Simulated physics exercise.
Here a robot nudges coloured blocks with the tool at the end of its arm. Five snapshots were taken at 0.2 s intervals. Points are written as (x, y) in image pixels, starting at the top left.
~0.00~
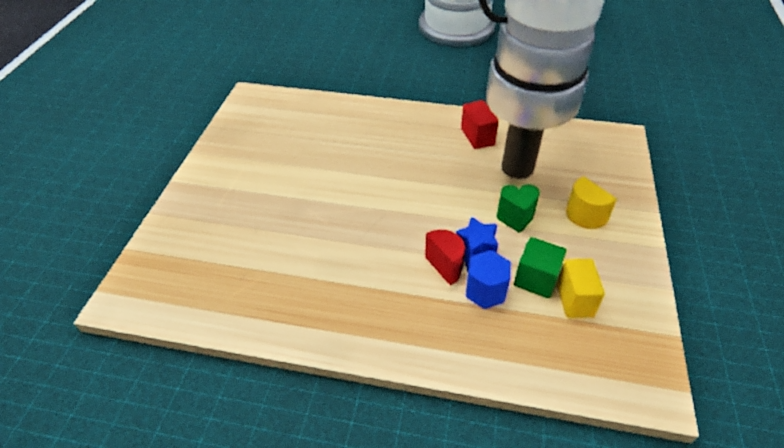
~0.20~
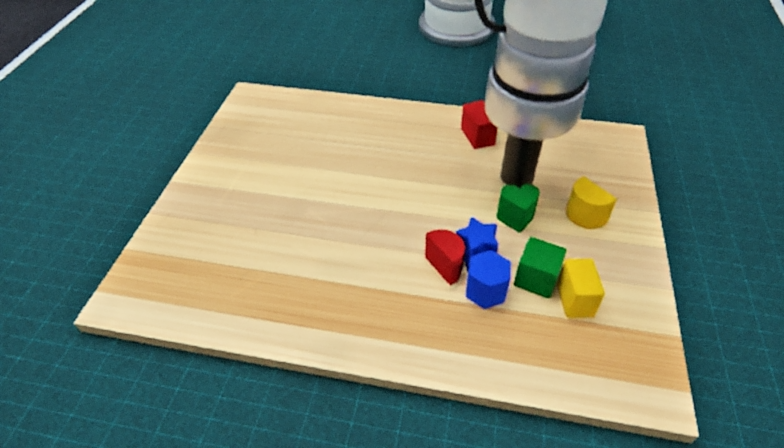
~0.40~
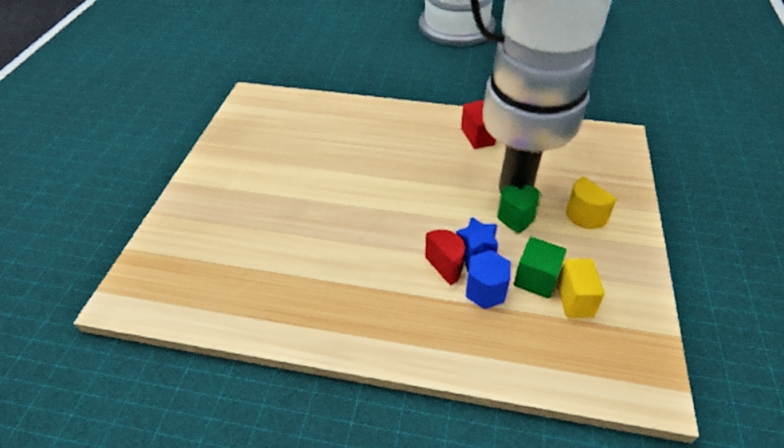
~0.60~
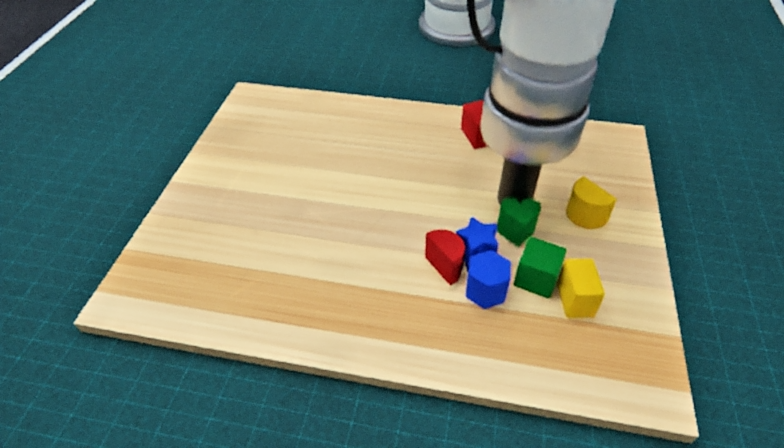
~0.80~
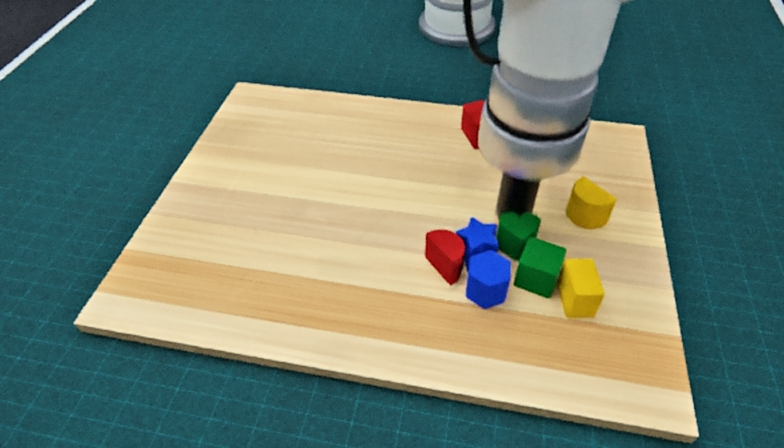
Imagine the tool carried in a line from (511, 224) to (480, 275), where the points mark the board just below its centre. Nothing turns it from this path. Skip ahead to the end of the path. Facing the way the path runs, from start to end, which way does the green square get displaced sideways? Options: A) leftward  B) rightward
A: Leftward.
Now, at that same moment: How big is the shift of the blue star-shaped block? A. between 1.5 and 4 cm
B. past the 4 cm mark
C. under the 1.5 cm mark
B (past the 4 cm mark)
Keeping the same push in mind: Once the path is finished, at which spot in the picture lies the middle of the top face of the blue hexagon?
That would be at about pixel (482, 303).
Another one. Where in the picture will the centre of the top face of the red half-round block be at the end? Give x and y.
Final place: (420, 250).
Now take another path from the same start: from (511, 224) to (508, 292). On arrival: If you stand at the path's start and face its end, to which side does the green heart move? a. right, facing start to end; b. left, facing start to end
a (right, facing start to end)
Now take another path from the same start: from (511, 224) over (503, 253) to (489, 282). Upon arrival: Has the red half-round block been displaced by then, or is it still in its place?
Displaced.
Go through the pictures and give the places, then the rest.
Tool's lower end at (518, 168); red half-round block at (448, 242); blue star-shaped block at (479, 232); blue hexagon at (490, 267); green heart at (521, 194); green square at (544, 255), in the first frame.
Tool at (517, 177); blocks still, in the second frame.
Tool at (516, 188); blocks still, in the third frame.
Tool at (515, 200); green heart at (522, 208), in the fourth frame.
Tool at (513, 213); red half-round block at (448, 242); blue star-shaped block at (479, 232); blue hexagon at (490, 267); green heart at (521, 223); green square at (544, 255), in the fifth frame.
The first path, step by step. Halfway along, tool at (498, 239); red half-round block at (437, 245), turned 15° clockwise; blue star-shaped block at (468, 241), turned 20° clockwise; blue hexagon at (490, 273); green heart at (509, 250); green square at (549, 268), turned 30° anticlockwise.
At the end, tool at (482, 265); red half-round block at (420, 249), turned 45° clockwise; blue star-shaped block at (450, 259), turned 50° clockwise; blue hexagon at (482, 303); green heart at (503, 276), turned 25° anticlockwise; green square at (550, 276), turned 45° anticlockwise.
